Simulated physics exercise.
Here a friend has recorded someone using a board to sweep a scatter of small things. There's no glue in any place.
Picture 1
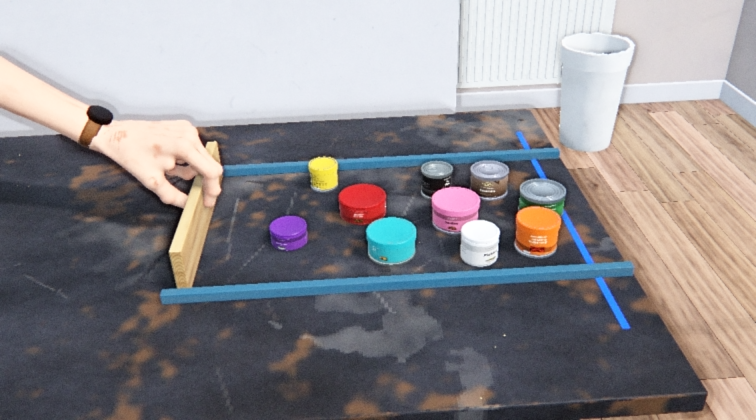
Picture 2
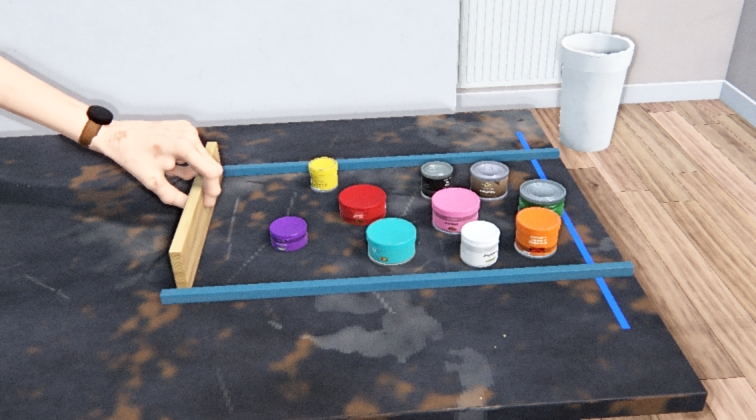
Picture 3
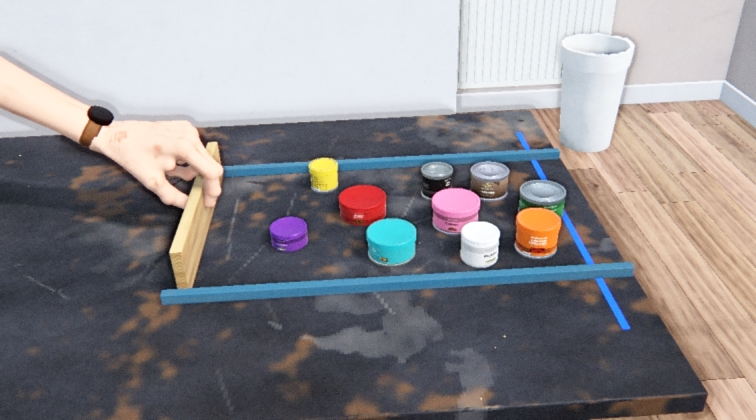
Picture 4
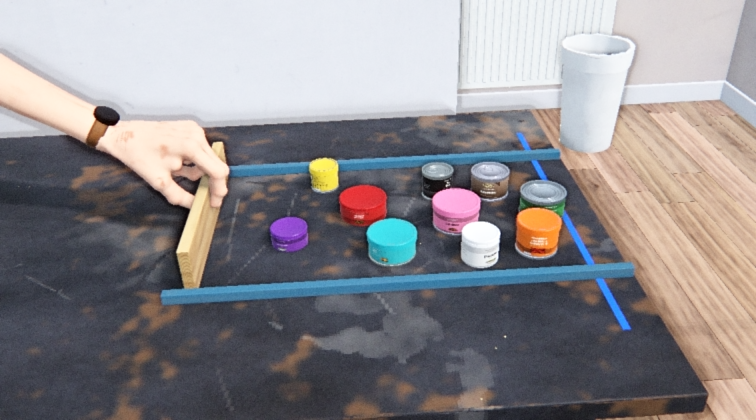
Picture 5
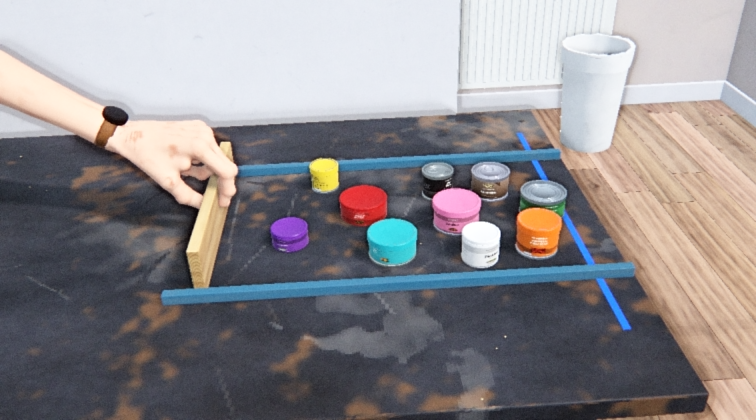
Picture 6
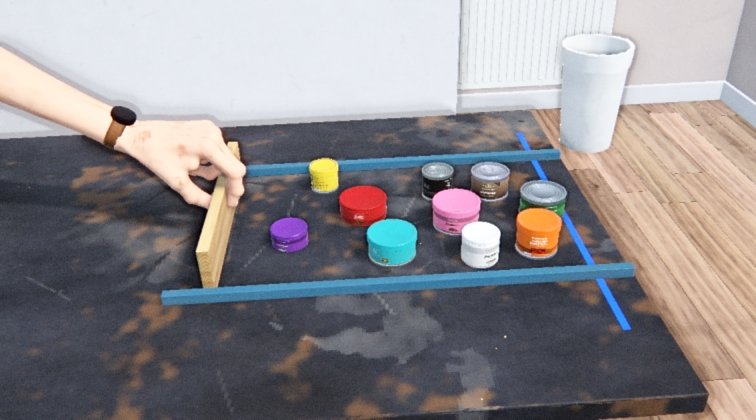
Wooden board held by a hand sliding slightly right between two blue rails toward colourful pots and tins standing still.
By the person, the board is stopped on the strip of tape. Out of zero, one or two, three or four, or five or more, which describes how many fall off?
Count off: Five and up.
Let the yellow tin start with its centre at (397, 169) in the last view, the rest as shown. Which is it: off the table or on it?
From that start, the object then is safe.
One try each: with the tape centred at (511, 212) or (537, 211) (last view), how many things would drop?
Respectively 1 and 2.
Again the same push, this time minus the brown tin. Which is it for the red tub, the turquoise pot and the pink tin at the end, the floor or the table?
Red tub still up; turquoise pot still up; pink tin down.
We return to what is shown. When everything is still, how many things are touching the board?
The count is 5.
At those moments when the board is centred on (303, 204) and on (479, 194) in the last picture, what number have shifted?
That makes 1 at the first spot and 10 at the second.
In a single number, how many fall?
The number that fall is 5.
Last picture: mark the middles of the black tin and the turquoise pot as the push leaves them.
Going in order, first (562, 172) and next (608, 237).
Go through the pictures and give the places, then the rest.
In the first picture, green pot (542, 201); orange tin (537, 232); brown tin (489, 181); board (200, 209); tape (560, 208).
In the second picture, orange tin (537, 233); board (200, 209).
In the third picture, brown tin (489, 181); white tub (480, 245).
In the fourth picture, green pot (542, 202); turquoise pot (392, 243).
In the fifth picture, orange tin (538, 234); purple tub (290, 235).
In the sixth picture, green pot (542, 202); orange tin (538, 234); brown tin (490, 182); board (223, 209); tape (561, 209).
Soon after, none off yet; green pot at rest near (542, 202); orange tin at rest near (538, 234); brown tin at rest near (490, 182).
Then, none off yet; green pot moving near (549, 201); orange tin moved a little near (561, 232); brown tin moved a little near (507, 184).
At rest, the number that fall off is five or more; fallen, pink tin, white tub, brown tin, orange tin and green pot.
